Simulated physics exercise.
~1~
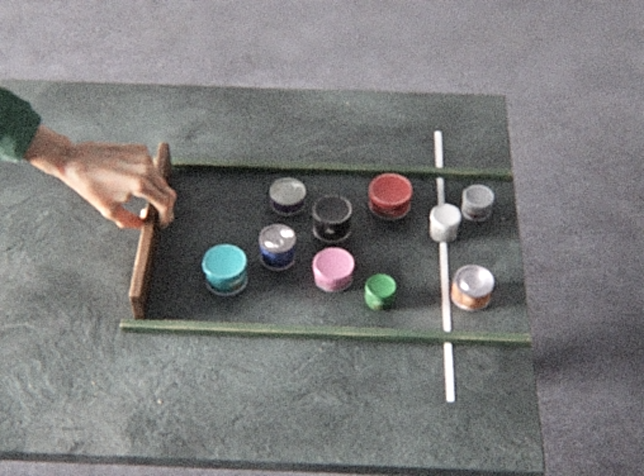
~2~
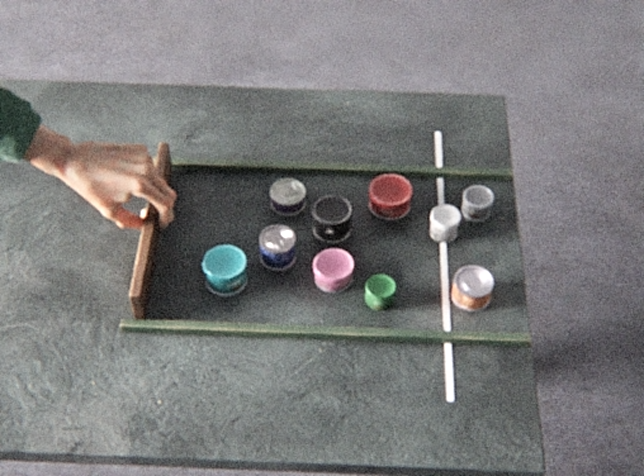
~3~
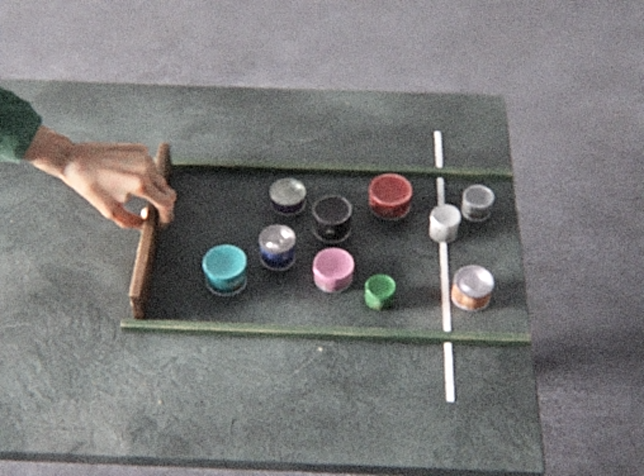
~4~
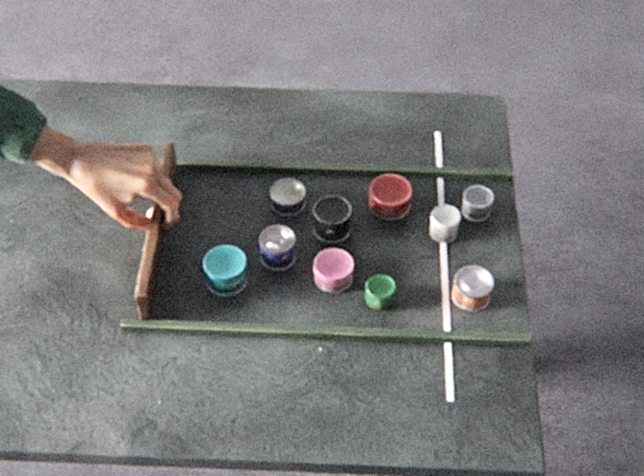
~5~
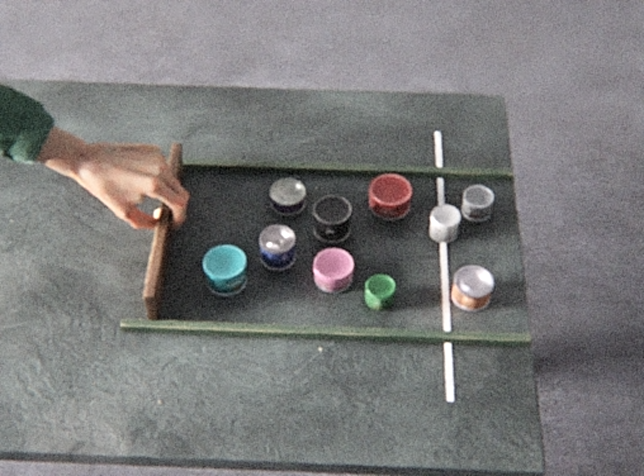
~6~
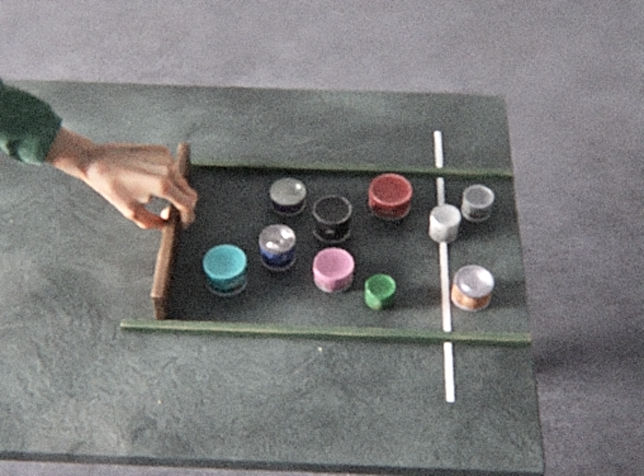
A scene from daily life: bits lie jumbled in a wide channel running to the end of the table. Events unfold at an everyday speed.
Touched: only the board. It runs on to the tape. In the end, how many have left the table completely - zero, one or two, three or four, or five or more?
In the end, one or two have left it.
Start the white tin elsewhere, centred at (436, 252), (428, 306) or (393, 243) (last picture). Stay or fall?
Place by place, it holds its place, holds its place, holds its place.
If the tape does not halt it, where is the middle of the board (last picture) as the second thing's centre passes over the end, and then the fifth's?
Earlier crossing: About (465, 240); later crossing: About (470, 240).
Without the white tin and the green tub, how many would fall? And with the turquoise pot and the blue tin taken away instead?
The count is 1 in one try and 1 in the other, in that order.
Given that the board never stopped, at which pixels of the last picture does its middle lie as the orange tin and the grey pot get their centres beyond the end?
The middle is at (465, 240) when it's the orange tin, and at (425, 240) when it's the grey pot.
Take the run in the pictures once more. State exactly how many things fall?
Precisely 1.
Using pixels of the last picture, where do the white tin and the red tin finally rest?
The white tin comes to rest at (496, 229), and the red tin comes to rest at (498, 203).
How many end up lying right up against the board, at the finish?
5 in contact.
Early on, none off yet; grey pot at rest near (477, 204); orange tin at rest near (472, 289); white tin at rest near (445, 224).
Finally, the number that fall off is one or two; lost, grey pot.
